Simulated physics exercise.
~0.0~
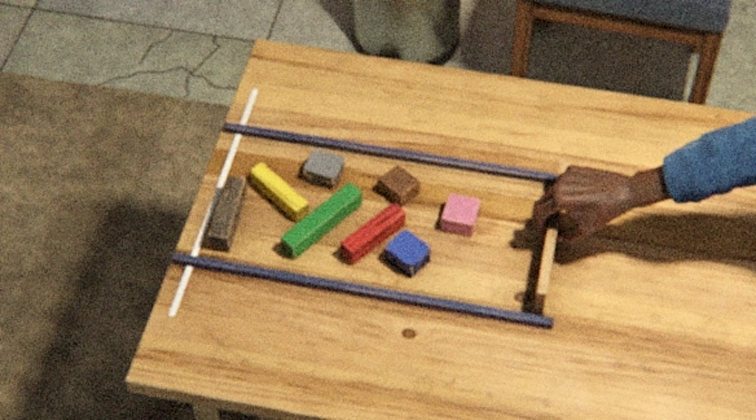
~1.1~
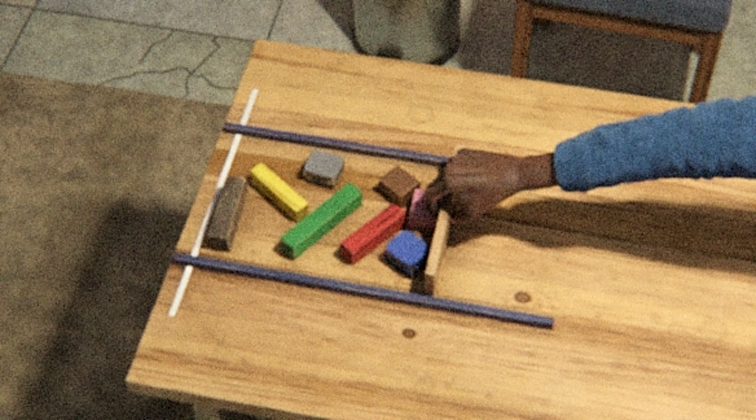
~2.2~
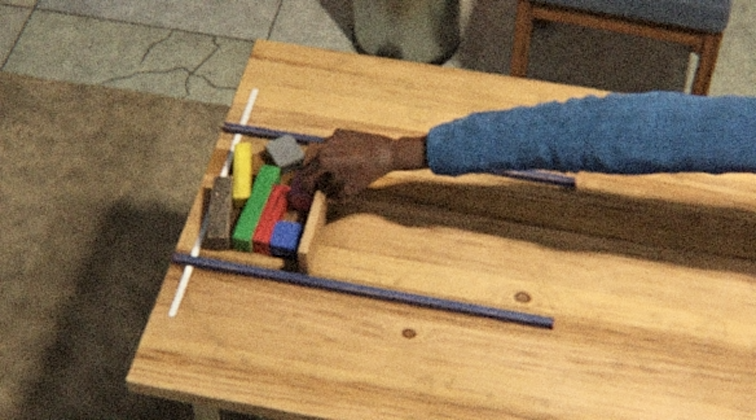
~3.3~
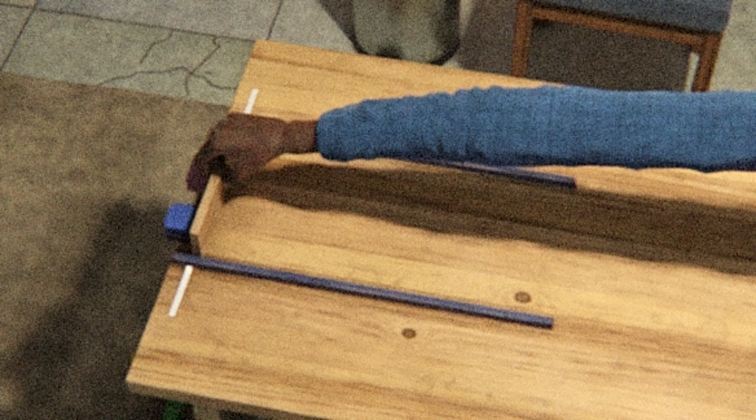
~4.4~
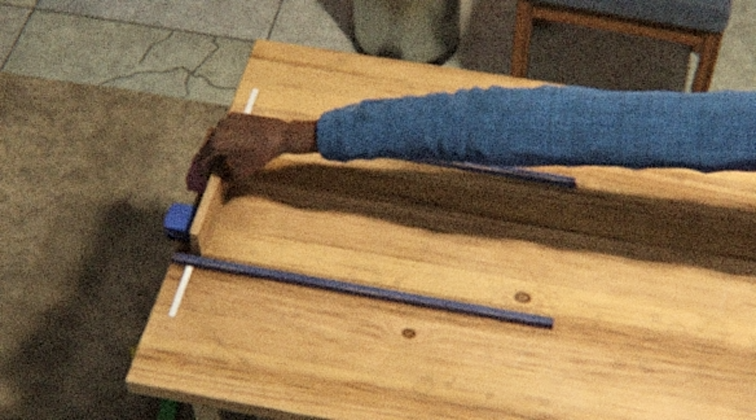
On a wooden table, a hand sliding an upright board left, sweeping coloured blocks off the edge, a blue one remaining there.
